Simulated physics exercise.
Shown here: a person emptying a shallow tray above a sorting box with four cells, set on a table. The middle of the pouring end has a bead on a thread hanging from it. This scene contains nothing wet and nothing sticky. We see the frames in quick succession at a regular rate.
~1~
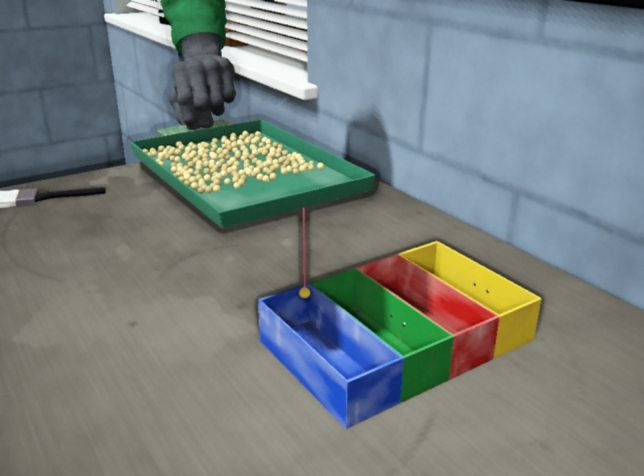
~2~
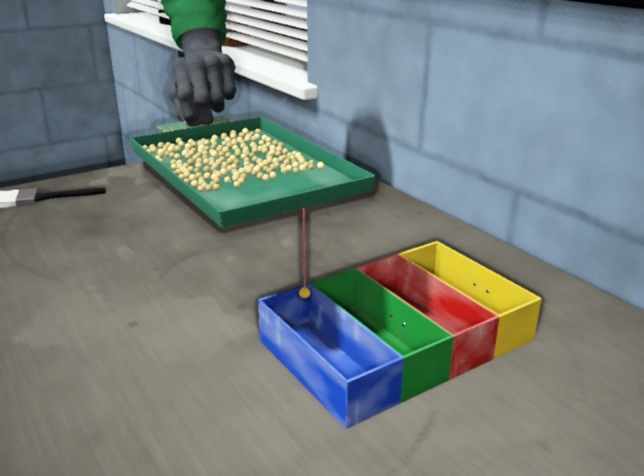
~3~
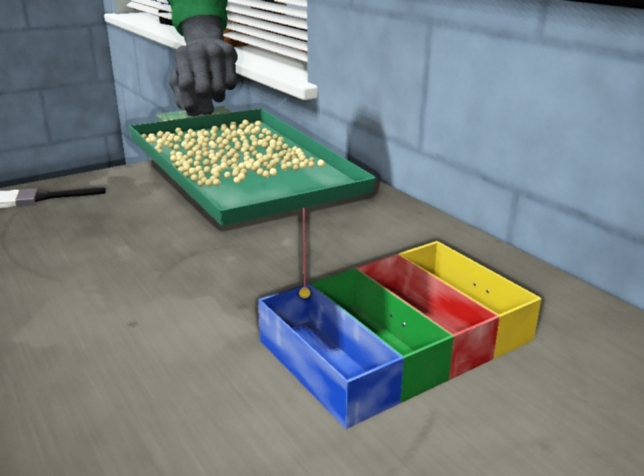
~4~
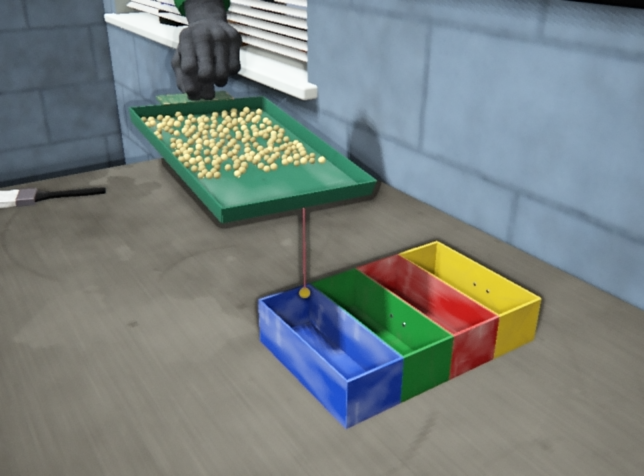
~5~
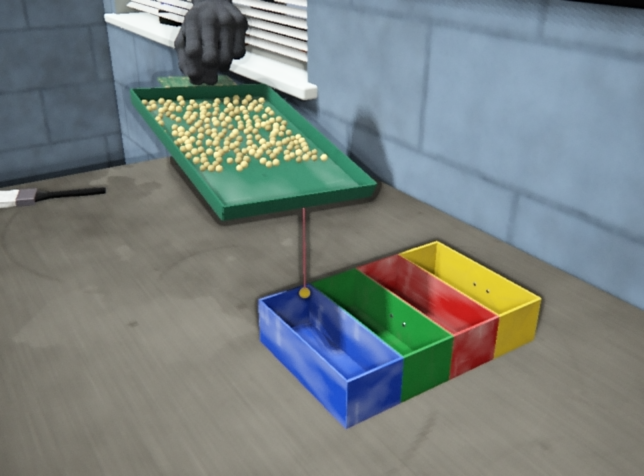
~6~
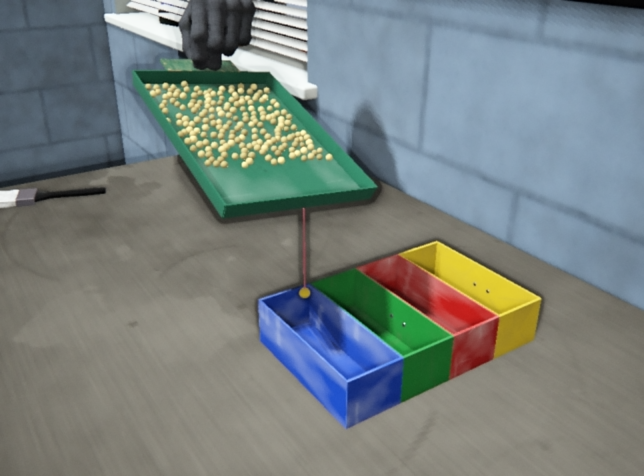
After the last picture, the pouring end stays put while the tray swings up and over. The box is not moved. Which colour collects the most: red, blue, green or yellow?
Green.
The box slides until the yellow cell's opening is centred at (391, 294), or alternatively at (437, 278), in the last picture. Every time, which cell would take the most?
The yellow cell first, the cell in red second.
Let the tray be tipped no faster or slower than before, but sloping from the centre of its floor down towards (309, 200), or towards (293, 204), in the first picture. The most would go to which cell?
Try 1 - green. Try 2 - the blue cell.
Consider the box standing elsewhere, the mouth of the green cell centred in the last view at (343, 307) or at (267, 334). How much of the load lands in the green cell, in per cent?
I'd expect some 30 percent, and then some 0 percent.
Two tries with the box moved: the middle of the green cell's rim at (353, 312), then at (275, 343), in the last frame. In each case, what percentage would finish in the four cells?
Close to 100 in a hundred, followed by close to 90 in a hundred.
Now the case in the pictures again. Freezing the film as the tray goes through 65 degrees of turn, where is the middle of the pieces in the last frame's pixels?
The middle of the load sits near (350, 198).
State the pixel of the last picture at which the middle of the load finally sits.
Last view, centre at rest - approx. (381, 343).
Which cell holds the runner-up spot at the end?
The runner-up: Red.
Just after the last frame, tray tipped steeply; roughly two thirds on the tray; about a tenth in the green cell; about a tenth in the red cell; about a tenth falling or outside the box.
A moment on, tray tipped past a quarter turn; roughly a third on the tray; roughly a third in the green cell; about a tenth in the red cell; just a few in the blue cell; roughly a quarter falling or outside the box.
Further on, tray tipped past a quarter turn; the larger part in the green cell; roughly a quarter in the red cell; about a tenth in the blue cell; just a few falling or outside the box.
When it is over, tray tipped past a quarter turn; the larger part in the green cell; roughly a quarter in the red cell; about a tenth in the blue cell; not one in the yellow cell; just a few outside the box.
